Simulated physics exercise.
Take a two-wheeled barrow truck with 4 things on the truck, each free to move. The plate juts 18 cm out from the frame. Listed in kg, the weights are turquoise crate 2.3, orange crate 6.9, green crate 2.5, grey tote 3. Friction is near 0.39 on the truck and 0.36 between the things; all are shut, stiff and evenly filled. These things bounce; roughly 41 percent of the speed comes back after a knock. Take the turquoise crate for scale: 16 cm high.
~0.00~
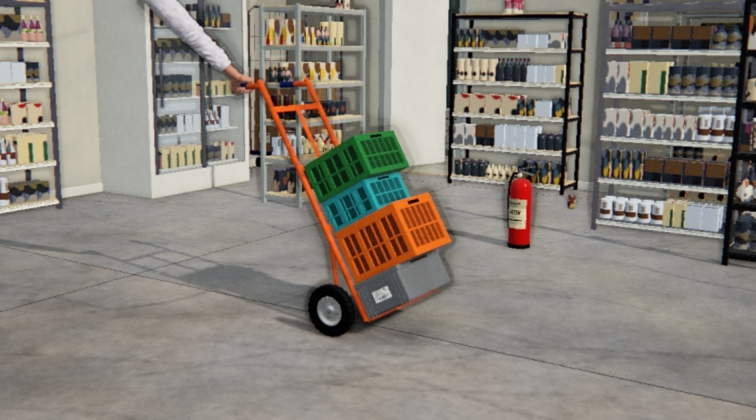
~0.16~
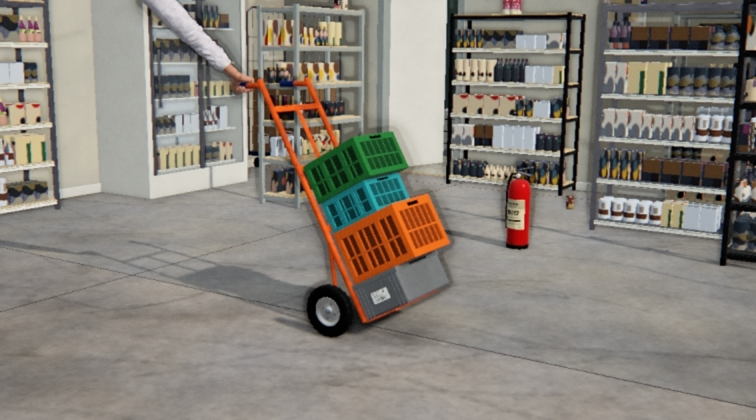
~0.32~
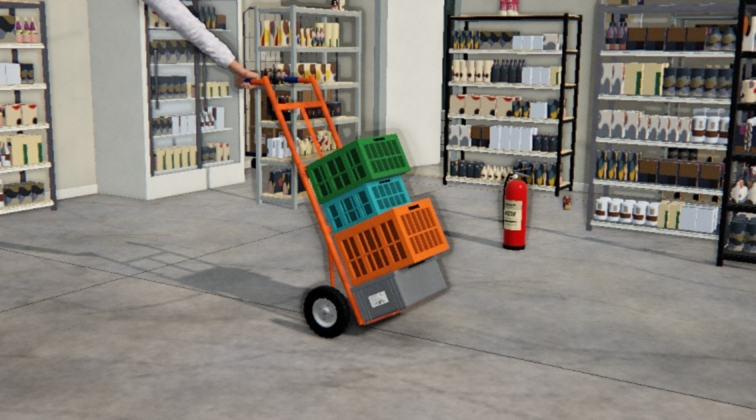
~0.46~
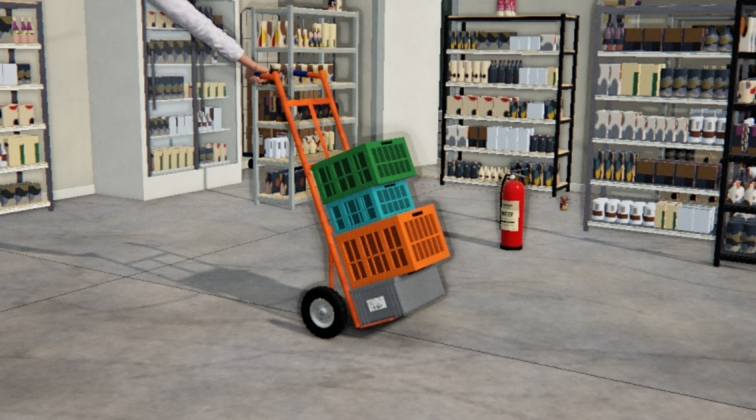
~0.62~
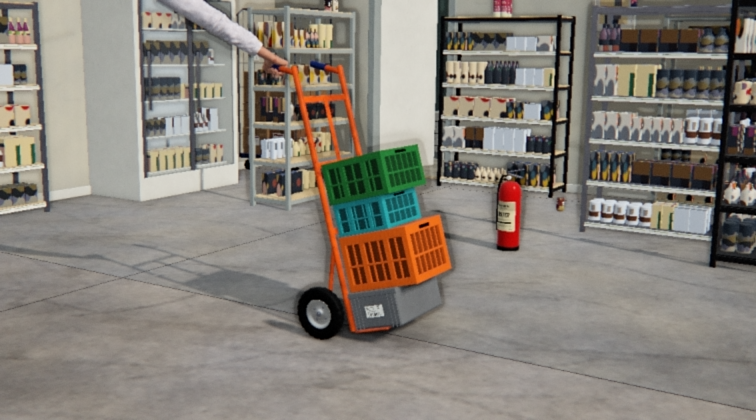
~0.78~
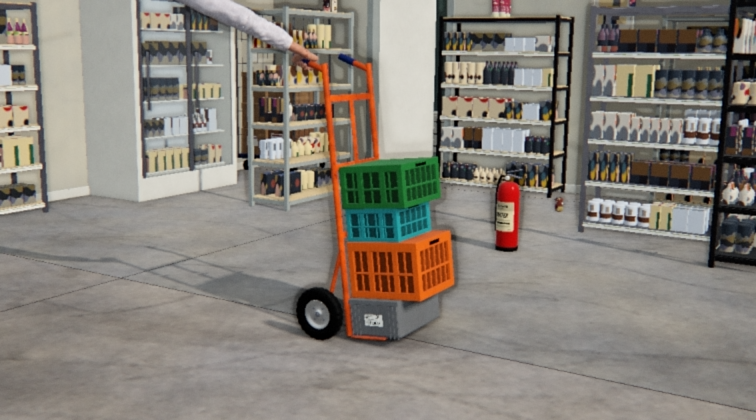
In a storeroom lined with stocked shelves, a hand at the end of a pale sleeve grips an orange hand truck leaning back to the left, stacked with a grey tote and orange, turquoise and green crates. The arm swings the frame up toward the right, slowly at first, then faster, until it stands nearly upright.
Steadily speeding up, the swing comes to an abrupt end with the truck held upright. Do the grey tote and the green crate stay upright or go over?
In order: Grey tote: Down; green crate: Down.
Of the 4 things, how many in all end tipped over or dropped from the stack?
The count comes out at 4.
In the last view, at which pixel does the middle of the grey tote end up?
It ends up at about (436, 316).
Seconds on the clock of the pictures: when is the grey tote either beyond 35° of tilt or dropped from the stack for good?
It happens at about 1.6 s.
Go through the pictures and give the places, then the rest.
Leaning back 30°; grey tote (404, 284); green crate (357, 166), in the first frame.
Leaning back 29°; turquoise crate (367, 203); orange crate (392, 239), in the second frame.
Leaning back 27°; turquoise crate (368, 204); orange crate (391, 242), in the third frame.
Leaning back 23°; turquoise crate (371, 207); orange crate (393, 246), in the fourth frame.
Leaning back 16°; turquoise crate (377, 212); orange crate (396, 254), in the fifth frame.
Leaning back 7°; grey tote (396, 309); green crate (391, 183), in the sixth frame.
After 1.38 s, truck upright; green crate 23° off its base near (459, 204); grey tote 23° off its base near (404, 310); turquoise crate 23° off its base.
After 1.78 s, truck upright; turquoise crate, orange crate and green crate now dropped from the stack; grey tote 63° off its base near (423, 308).
After 2.18 s, truck upright; grey tote on its side near (436, 315).
In the end (3.6 s), dropped from the stack and tipped over, turquoise crate, orange crate and green crate; toppled on the truck, grey tote. At the end, from the last picture's camera, grey tote near (436, 316).
